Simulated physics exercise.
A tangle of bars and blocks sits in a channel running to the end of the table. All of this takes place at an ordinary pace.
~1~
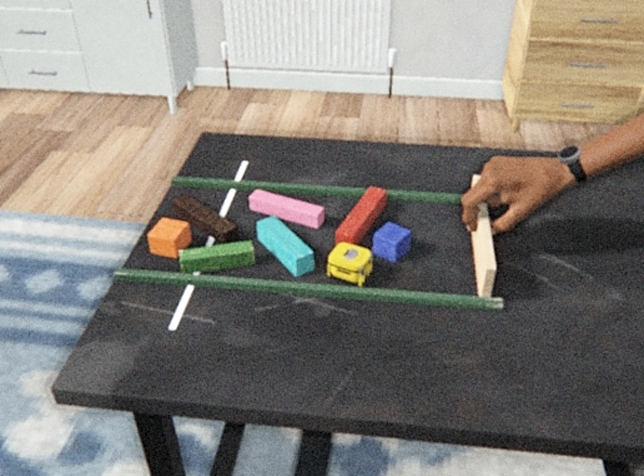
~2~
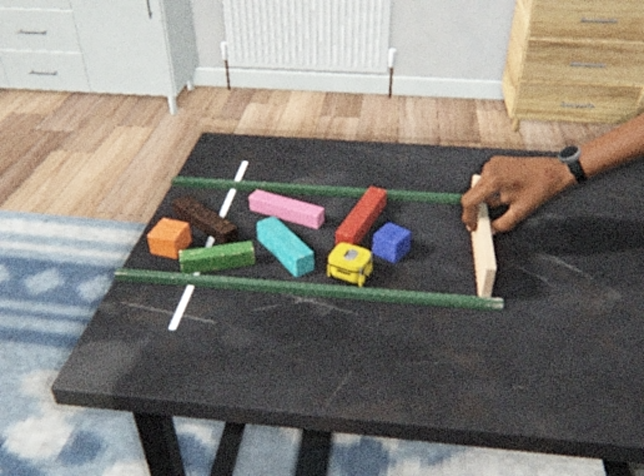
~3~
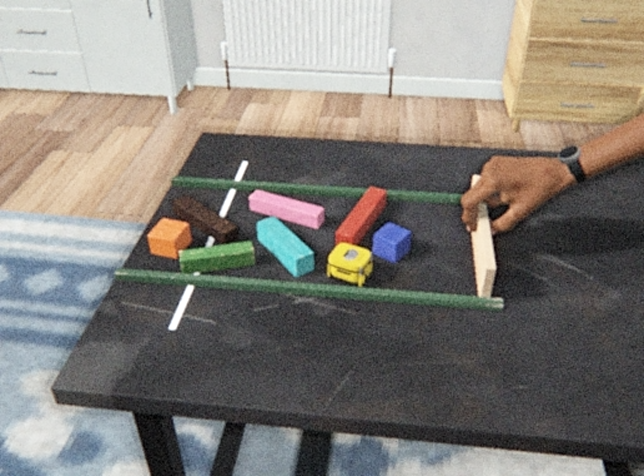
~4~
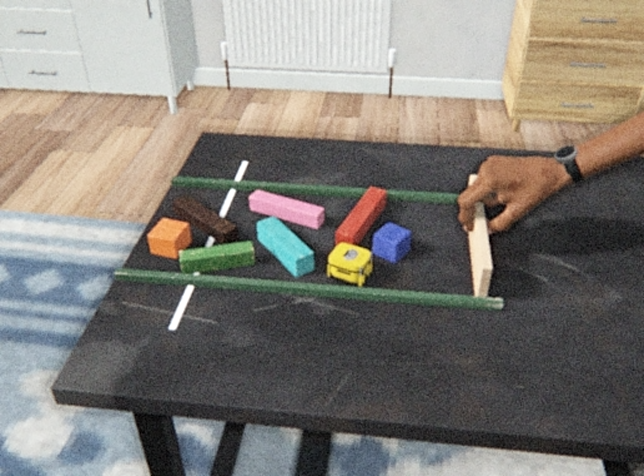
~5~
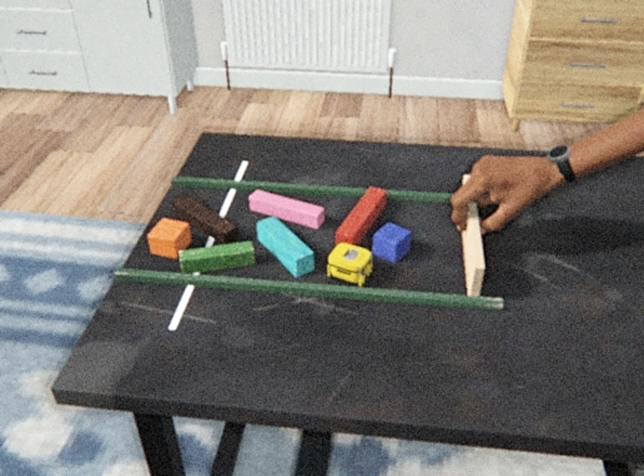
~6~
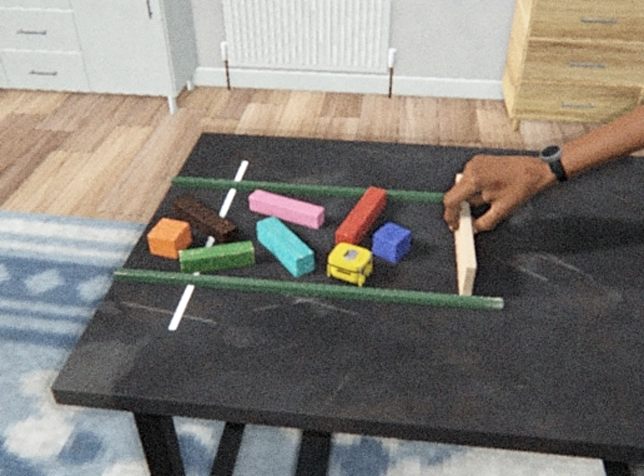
On a dark tabletop, colored bars and blocks lie scattered between two green rails, some near a white strip at the left. A hand holds a pale wooden board upright at the right end, at first almost still, then slides it slightly left while the pieces stay in place.
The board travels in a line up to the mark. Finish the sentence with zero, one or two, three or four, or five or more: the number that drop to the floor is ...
The number that drop to the floor is three or four.
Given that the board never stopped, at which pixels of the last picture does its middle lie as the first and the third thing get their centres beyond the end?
The middle is at about (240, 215), later at about (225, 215).
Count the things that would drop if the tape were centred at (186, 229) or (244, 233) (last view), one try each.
Result, try by try: 5, 0.
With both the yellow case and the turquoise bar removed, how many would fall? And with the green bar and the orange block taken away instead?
It would be 0 and 1.
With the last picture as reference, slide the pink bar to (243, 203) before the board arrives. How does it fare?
As for the pink bar, it keeps its place.
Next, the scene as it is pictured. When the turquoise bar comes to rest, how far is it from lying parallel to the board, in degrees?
Angle: Close to 15 degrees.
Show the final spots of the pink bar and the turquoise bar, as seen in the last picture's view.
Pink bar: (168, 191); turquoise bar: (156, 236).
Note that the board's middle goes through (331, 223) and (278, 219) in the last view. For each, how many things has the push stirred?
At the one place 5, at the other 8.
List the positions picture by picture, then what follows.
In the first frame, orange block (170, 238); black bar (205, 219); green bar (218, 258); board (481, 233); tape (215, 231).
In the second frame, black bar (205, 219); blue block (392, 243).
In the third frame, green bar (218, 258); board (481, 233).
In the fourth frame, orange block (170, 238); turquoise bar (285, 245).
In the fifth frame, black bar (205, 219); pink bar (287, 209).
In the sixth frame, orange block (170, 238); black bar (205, 219); green bar (218, 258); board (463, 232); tape (215, 231).
Early on, none off yet; orange block at rest near (170, 238); black bar at rest near (205, 219); green bar at rest near (218, 258).
Finally, the number that fall off is three or four; lost, green bar, black bar and orange block.
